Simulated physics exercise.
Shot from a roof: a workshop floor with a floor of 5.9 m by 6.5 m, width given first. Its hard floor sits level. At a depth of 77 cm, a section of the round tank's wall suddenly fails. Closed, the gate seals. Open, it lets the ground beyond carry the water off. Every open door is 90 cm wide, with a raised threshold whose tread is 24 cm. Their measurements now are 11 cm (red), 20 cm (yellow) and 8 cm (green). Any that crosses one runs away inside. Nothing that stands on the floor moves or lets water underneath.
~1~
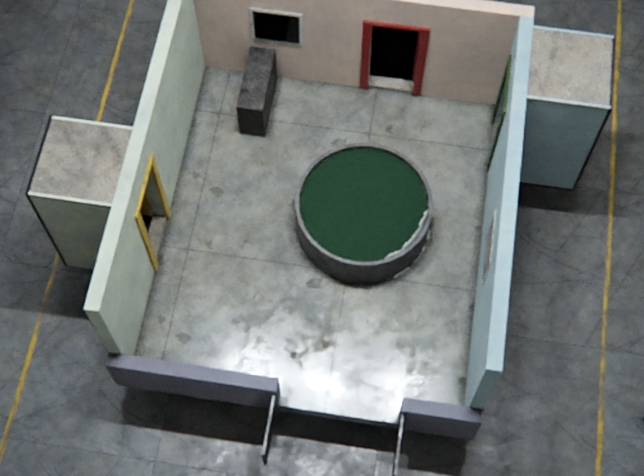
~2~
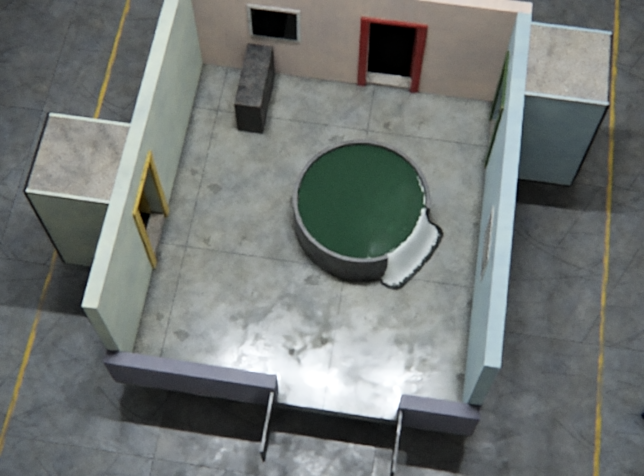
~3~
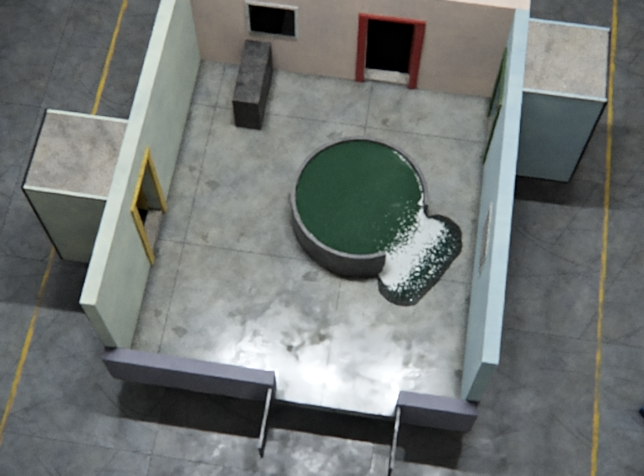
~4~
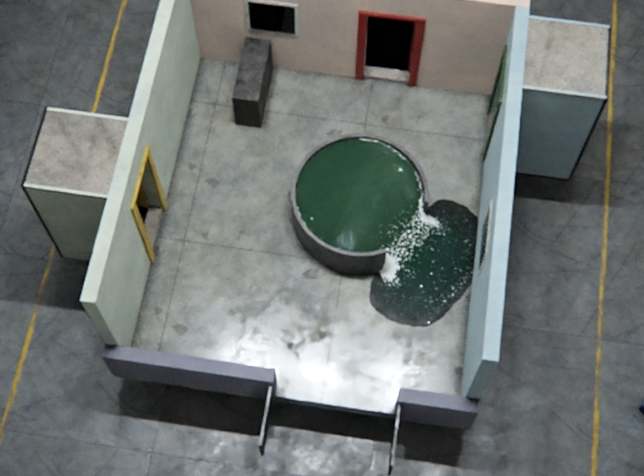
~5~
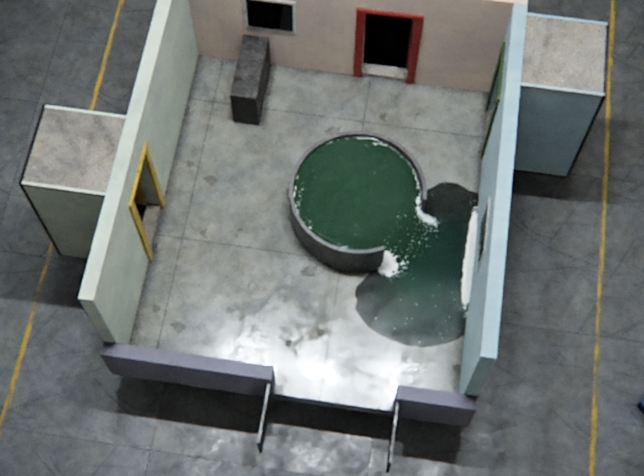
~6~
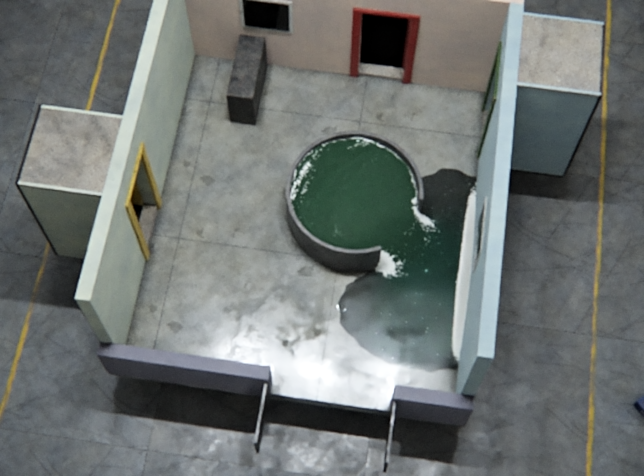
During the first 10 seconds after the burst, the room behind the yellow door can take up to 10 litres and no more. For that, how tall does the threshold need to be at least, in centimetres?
About 7 centimetres.
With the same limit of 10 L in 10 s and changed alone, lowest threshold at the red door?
Red - roughly 7.5 cm.
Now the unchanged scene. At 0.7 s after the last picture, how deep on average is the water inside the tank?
Around 49 cm on average.
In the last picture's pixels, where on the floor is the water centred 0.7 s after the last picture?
About (381, 240).
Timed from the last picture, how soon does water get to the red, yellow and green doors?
Red: 2.0 s; yellow: 3.2 s; green: 0.5 s.
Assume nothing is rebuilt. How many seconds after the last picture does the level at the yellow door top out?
The depth peaks at about 4.0 seconds.
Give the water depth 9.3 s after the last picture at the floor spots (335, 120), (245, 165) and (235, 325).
About 6, 5 and 9 cm respectively.
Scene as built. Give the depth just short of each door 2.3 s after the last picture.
Door depths (cm): Red = 11, yellow = 0, green = 4.
Then, 0.7 s after the last picture water covers 20 % of the floor, deepest (55 cm) near (447, 406); it has not reached the yellow door.
Then, 2.3 s after the last picture water covers 55 % of the floor, deepest (39 cm) near (447, 406); it has not reached the yellow door.
Then, 9.3 s after the last picture water covers 100 % of the floor, deepest (16 cm) near (181, 115); 7 cm at the yellow door, 0 litres in over its 20 cm threshold.
At the yellow door as built, the water peaked near 10 cm, 4.1 s after the last picture.
Run again over the same 10 s with other heights there, 19 litres in over 6 cm, 5 litres over 8 cm. The limit of 10 litres is kept from about 7 cm up.
